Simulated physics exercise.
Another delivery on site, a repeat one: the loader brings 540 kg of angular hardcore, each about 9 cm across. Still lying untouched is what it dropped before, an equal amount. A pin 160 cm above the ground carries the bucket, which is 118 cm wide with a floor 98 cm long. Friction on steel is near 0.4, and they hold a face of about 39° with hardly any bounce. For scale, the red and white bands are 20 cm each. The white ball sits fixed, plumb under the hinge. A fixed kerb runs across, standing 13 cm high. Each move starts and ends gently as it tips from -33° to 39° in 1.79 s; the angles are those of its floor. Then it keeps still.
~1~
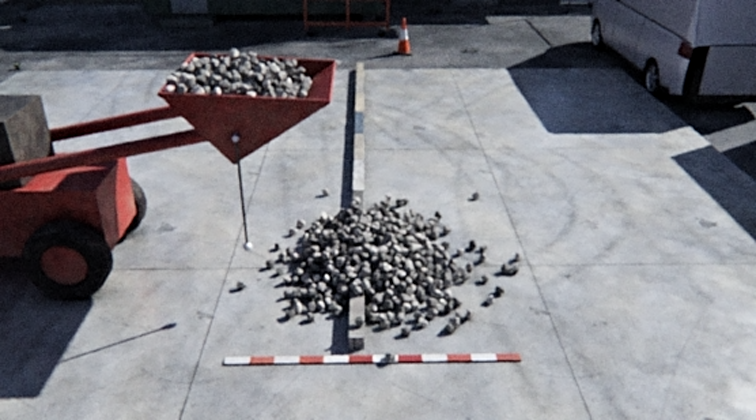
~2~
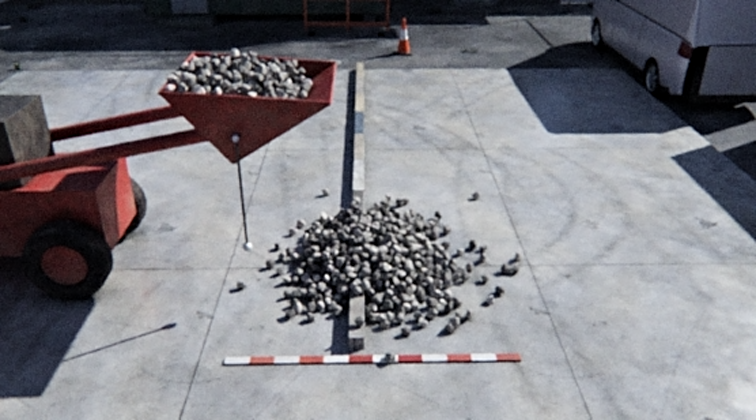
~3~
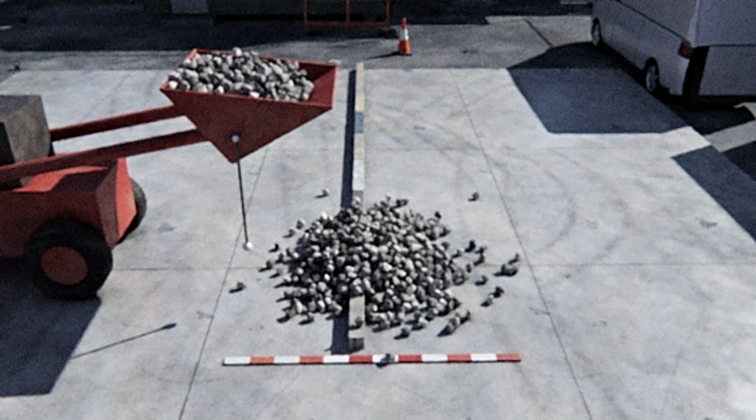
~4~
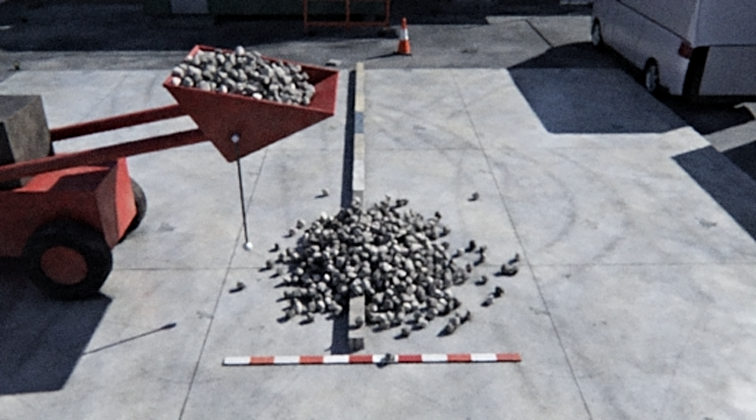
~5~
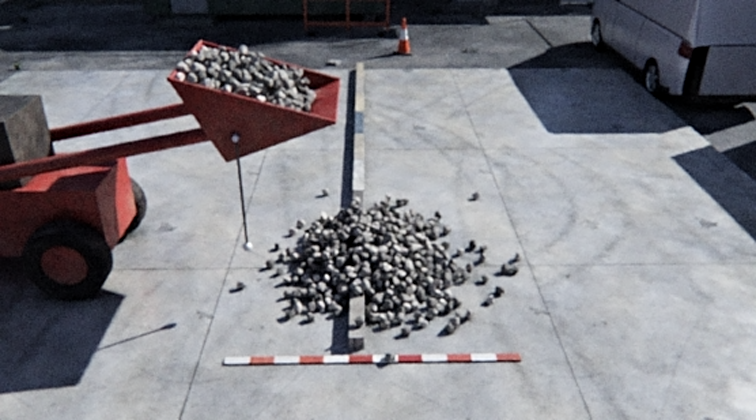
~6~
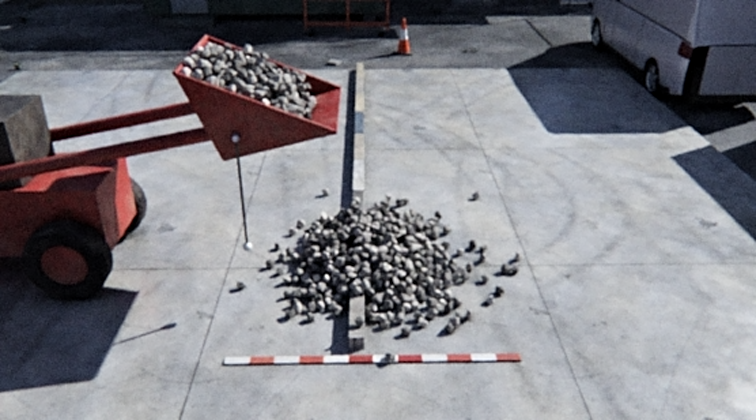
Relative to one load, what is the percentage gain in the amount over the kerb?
A gain of about 49 per cent.
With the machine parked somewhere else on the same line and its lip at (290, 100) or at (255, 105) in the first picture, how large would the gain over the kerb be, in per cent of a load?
Near 10 per cent from the first place, 0 from the second.
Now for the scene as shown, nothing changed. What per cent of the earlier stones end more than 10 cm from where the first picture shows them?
Estimate: 10 %, roughly.
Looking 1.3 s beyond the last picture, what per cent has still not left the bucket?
Roughly 45 parts in a hundred of the load.
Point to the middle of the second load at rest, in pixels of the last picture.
They settle centred around (363, 242).
Then, 0.7 s after the last picture the floor is at 28°; in per cent of one load, 97 in the bucket, 43 on this side of the kerb, 60 over the kerb; the foremost stones are at (495, 256).
Then, 1.3 s after the last picture the floor is at 39°; in per cent of one load, 44 in the bucket, 86 on this side of the kerb, 69 over the kerb; the foremost stones are at (495, 256).
Then, 1.6 s after the last picture the floor is at 39°; in per cent of one load, 11 in the bucket, 98 on this side of the kerb, 91 over the kerb; the foremost stones are at (495, 256).
Then, 4.5 s after the last picture the floor is at 39°; in per cent of one load, 0 in the bucket, 91 on this side of the kerb, 109 over the kerb; the foremost stones are at (494, 248). Net gain over the kerb, 49.
